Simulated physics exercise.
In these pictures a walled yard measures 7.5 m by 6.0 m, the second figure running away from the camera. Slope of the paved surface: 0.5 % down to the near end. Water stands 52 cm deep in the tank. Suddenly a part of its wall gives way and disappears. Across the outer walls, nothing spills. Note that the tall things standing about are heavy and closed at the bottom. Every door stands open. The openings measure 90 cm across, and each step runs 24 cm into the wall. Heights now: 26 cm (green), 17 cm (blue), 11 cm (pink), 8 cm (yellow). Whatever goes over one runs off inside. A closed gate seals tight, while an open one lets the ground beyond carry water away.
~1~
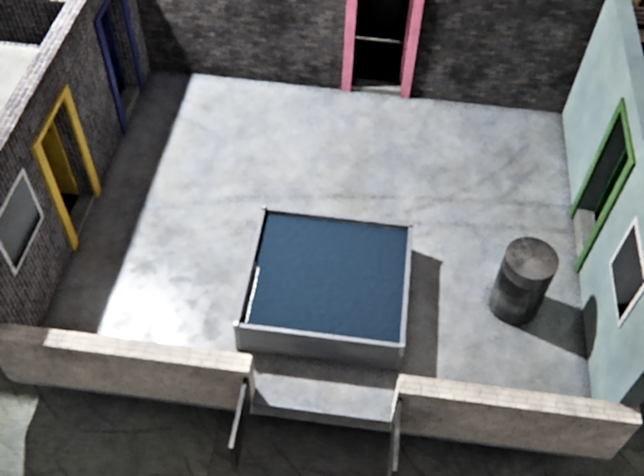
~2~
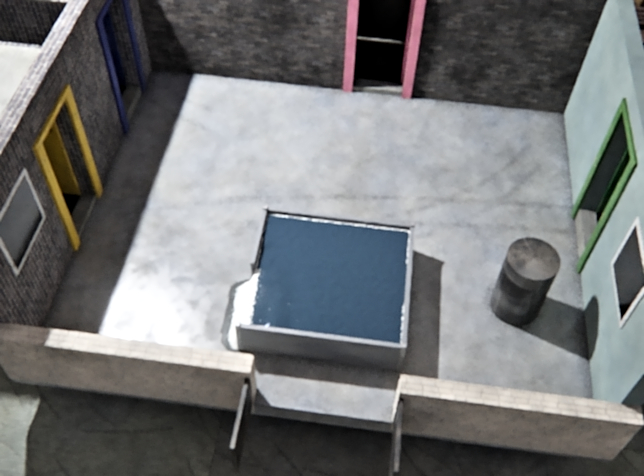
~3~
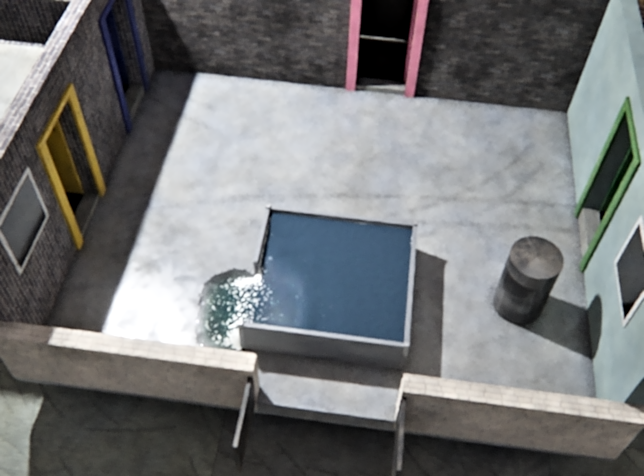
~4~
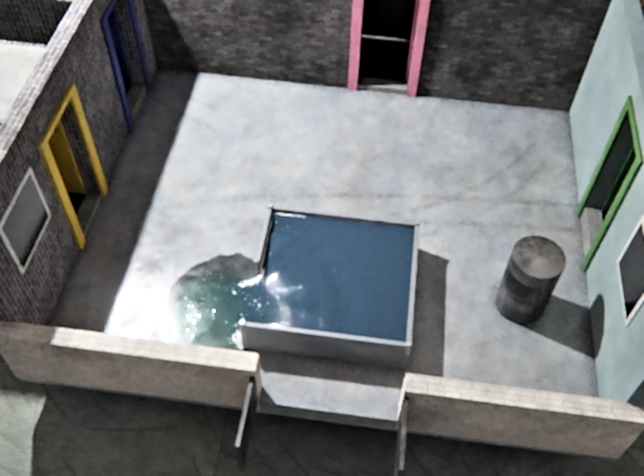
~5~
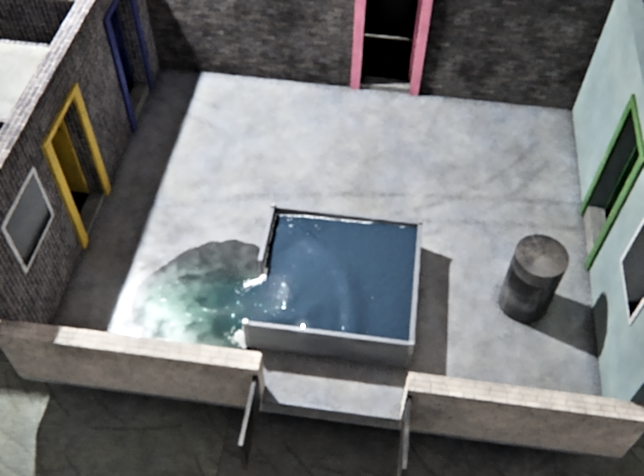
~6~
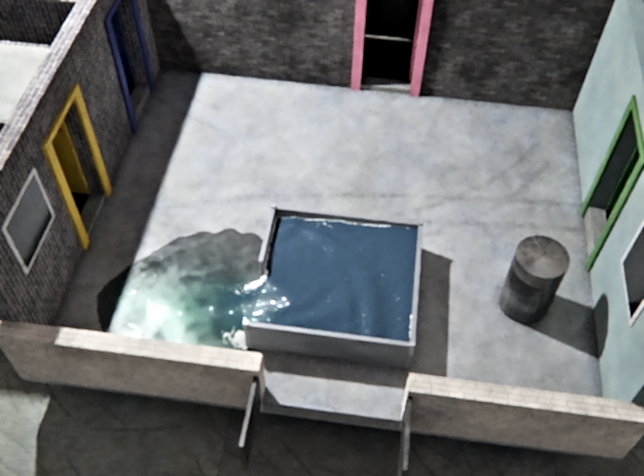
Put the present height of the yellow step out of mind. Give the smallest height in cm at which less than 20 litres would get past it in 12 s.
Close to 11.5 cm is just enough.
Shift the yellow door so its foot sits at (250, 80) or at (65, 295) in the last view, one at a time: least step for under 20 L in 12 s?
About 9.5 cm, then about 23 cm.
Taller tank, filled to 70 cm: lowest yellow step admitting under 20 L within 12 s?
Step height: Approx. 17 cm.
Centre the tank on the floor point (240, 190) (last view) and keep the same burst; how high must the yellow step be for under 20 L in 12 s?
A height near 34 cm.
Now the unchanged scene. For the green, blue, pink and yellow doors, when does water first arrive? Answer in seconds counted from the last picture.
Green = 9.0 s, blue = 2.2 s, pink = 4.5 s, yellow = 0.7 s.
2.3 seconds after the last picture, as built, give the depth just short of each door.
In cm: Green 0, blue 2, pink 0, yellow 15.
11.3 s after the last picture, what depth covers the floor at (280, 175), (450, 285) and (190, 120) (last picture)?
In that order: 4, 1 and 7 cm.
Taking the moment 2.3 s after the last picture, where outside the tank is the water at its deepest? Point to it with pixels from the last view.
Near (45, 343).
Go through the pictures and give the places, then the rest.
In the first frame, still water, 52 cm deep, in the tank at (328, 275); the yellow door at (70, 175) is dry.
In the second frame, the gap is at (249, 310), the front 0.3 m out at (234, 305); the back of the tank holds 52 cm.
In the third frame, the gap is at (252, 309), the front 0.7 m out at (205, 310); the back of the tank holds 52 cm.
In the fourth frame, the front is at (171, 313), 1.2 m from the gap at (254, 310); 1.6 m2 of floor is wet, 52 cm left at the back.
In the fifth frame, the front is at (140, 300), 1.7 m from the gap at (257, 308); 2.6 m2 of floor is wet, 52 cm left at the back.
In the sixth frame, the gap is at (258, 309), the front 2.2 m out at (105, 304); the back of the tank holds 52 cm; the yellow door at (81, 174), 3.1 m from the gap, is still 1.2 m from the nearest water.
Then, 0.7 s after the last picture water covers 15 % of the floor, deepest (40 cm) near (40, 355); it has not reached the yellow door.
Then, 2.3 s after the last picture water covers 20 % of the floor, deepest (30 cm) near (45, 343); 15 cm at the yellow door, 23 litres in over its 8 cm step.
Then, 11.3 s after the last picture water covers 90 % of the floor, deepest (8 cm) near (40, 355); 6 cm at the yellow door, 56 litres in over its 8 cm step.
At the yellow door as built, the water peaked near 16 cm, 1.9 s after the last picture.
With a step of 10.5 cm, 26 litres would have come in within the 12 s; with 14 cm, 7 litres. So under 20 litres takes about 11.5 cm.
